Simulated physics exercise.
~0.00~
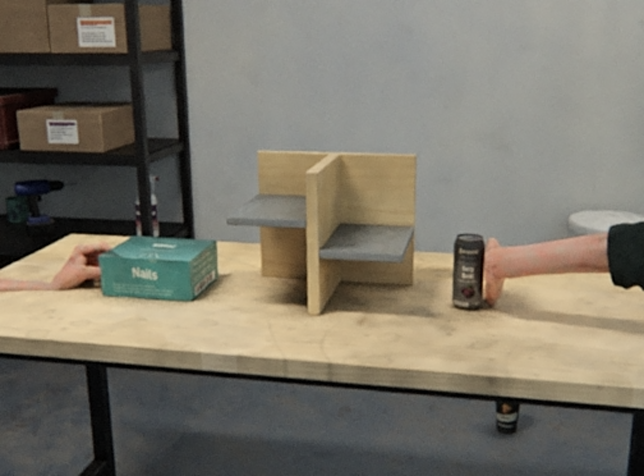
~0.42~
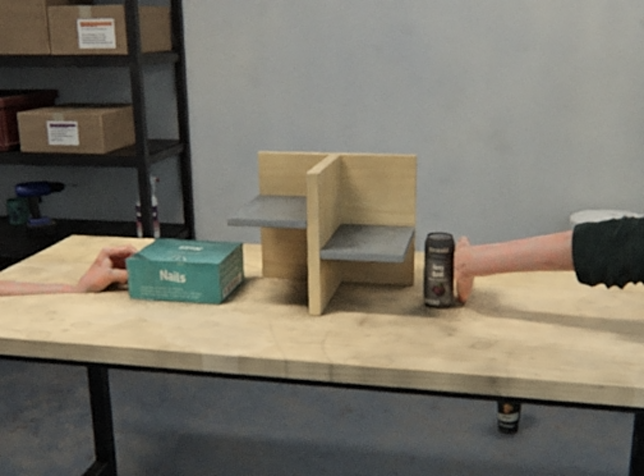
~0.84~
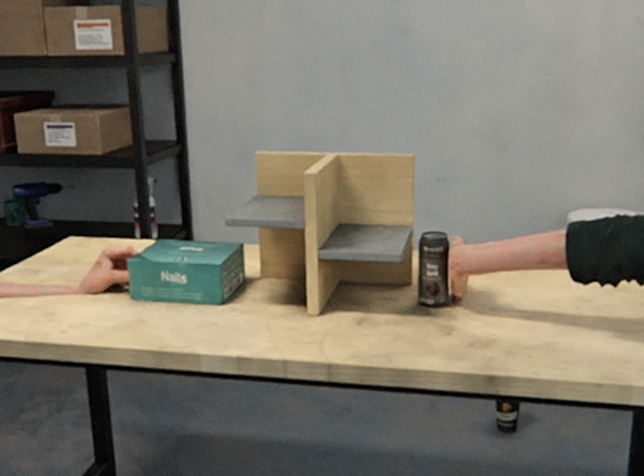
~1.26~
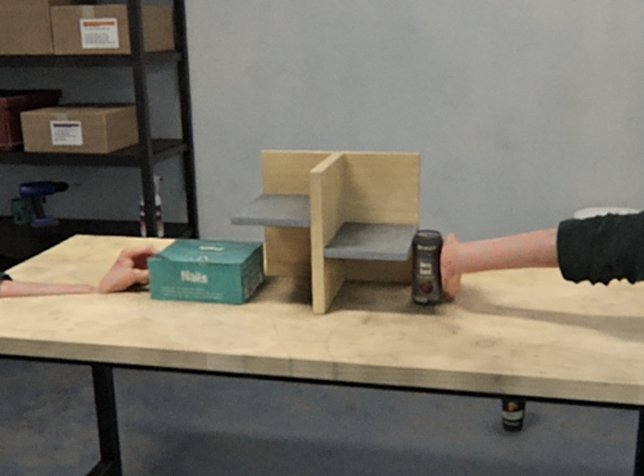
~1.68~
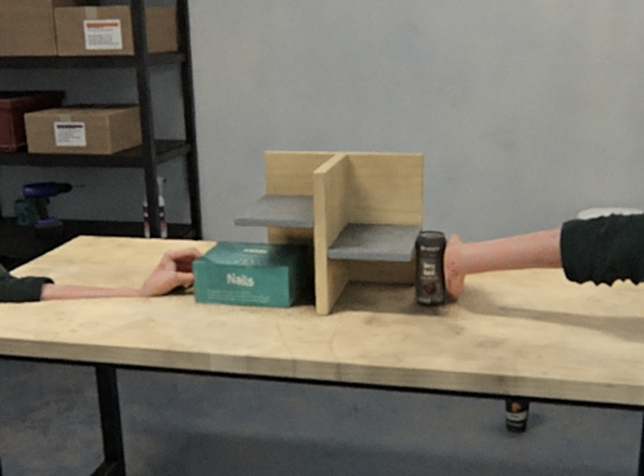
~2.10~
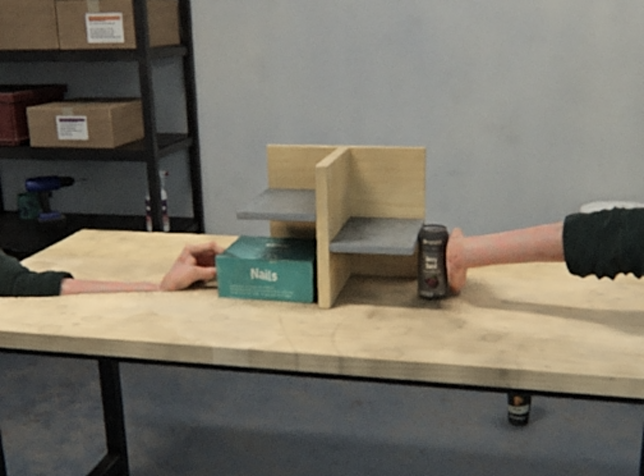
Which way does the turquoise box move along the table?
The turquoise box moves to the right, pushed by a hand until it sits under the shelf.
